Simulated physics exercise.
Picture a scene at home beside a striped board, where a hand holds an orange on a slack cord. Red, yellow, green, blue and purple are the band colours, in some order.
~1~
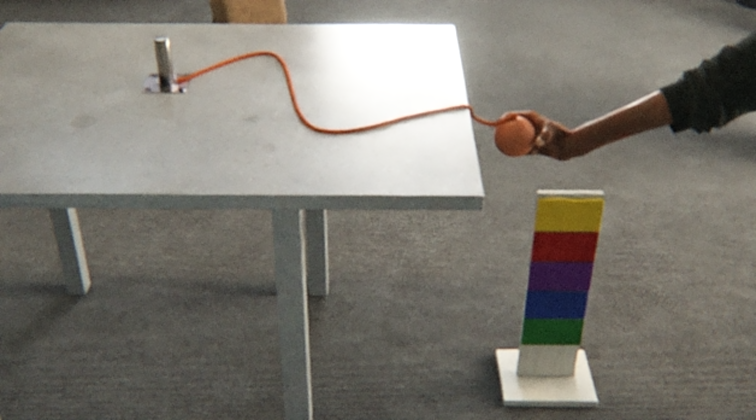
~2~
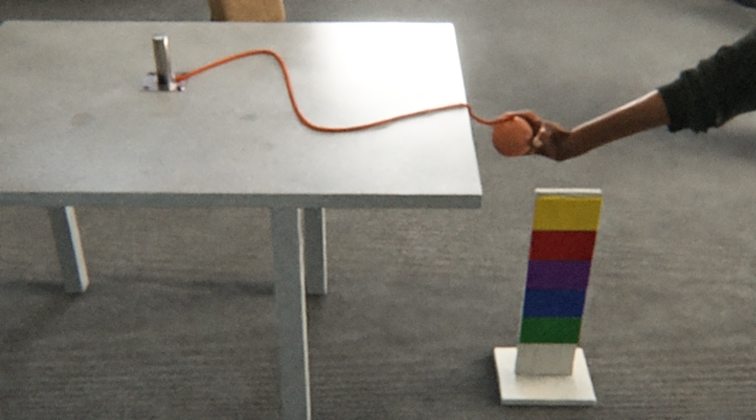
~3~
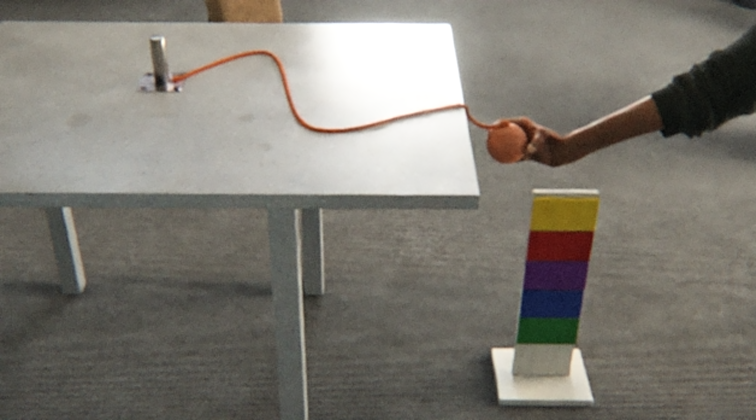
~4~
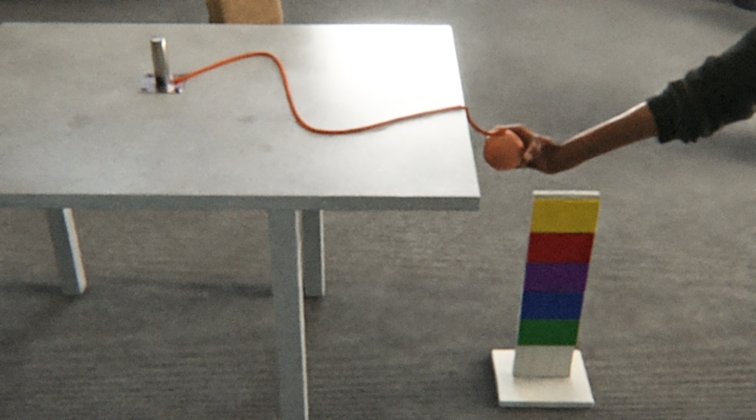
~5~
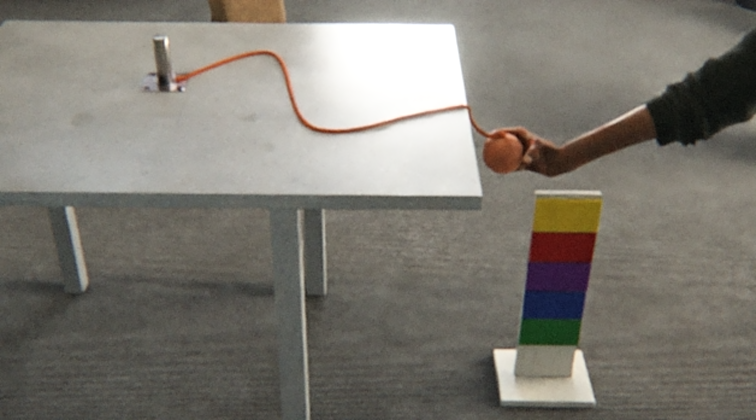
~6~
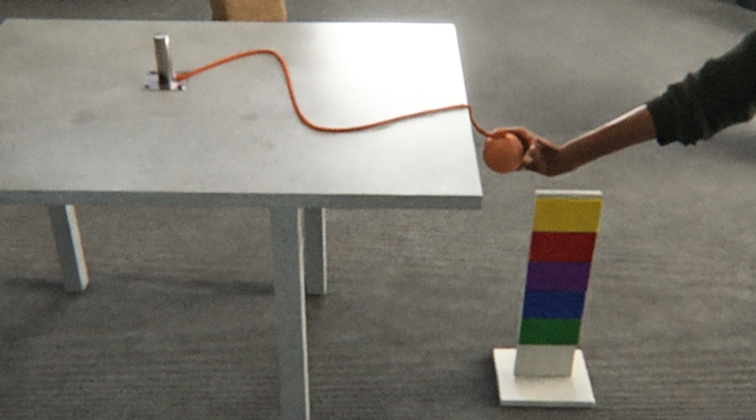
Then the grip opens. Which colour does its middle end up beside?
Blue.
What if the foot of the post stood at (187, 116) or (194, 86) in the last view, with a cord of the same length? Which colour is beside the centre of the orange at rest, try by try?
First try: Green; second try: Green.
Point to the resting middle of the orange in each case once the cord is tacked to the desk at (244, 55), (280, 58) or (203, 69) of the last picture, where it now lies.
Near (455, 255), (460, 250) and (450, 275).
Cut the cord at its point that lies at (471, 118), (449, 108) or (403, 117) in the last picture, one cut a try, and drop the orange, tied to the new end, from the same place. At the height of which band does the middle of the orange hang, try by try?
First try: Purple; second try: Red; third try: Yellow.
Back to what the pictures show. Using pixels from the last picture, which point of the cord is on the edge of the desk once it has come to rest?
Go for the one at (310, 125).
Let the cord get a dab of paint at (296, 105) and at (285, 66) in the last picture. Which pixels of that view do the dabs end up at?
One finishes at (426, 88) and the other at (334, 85).
Soon after, orange near (425, 265); level with blue.
Then, orange near (461, 292); level with blue.
At rest, orange near (448, 284); level with blue. Its middle rests at the blue band.
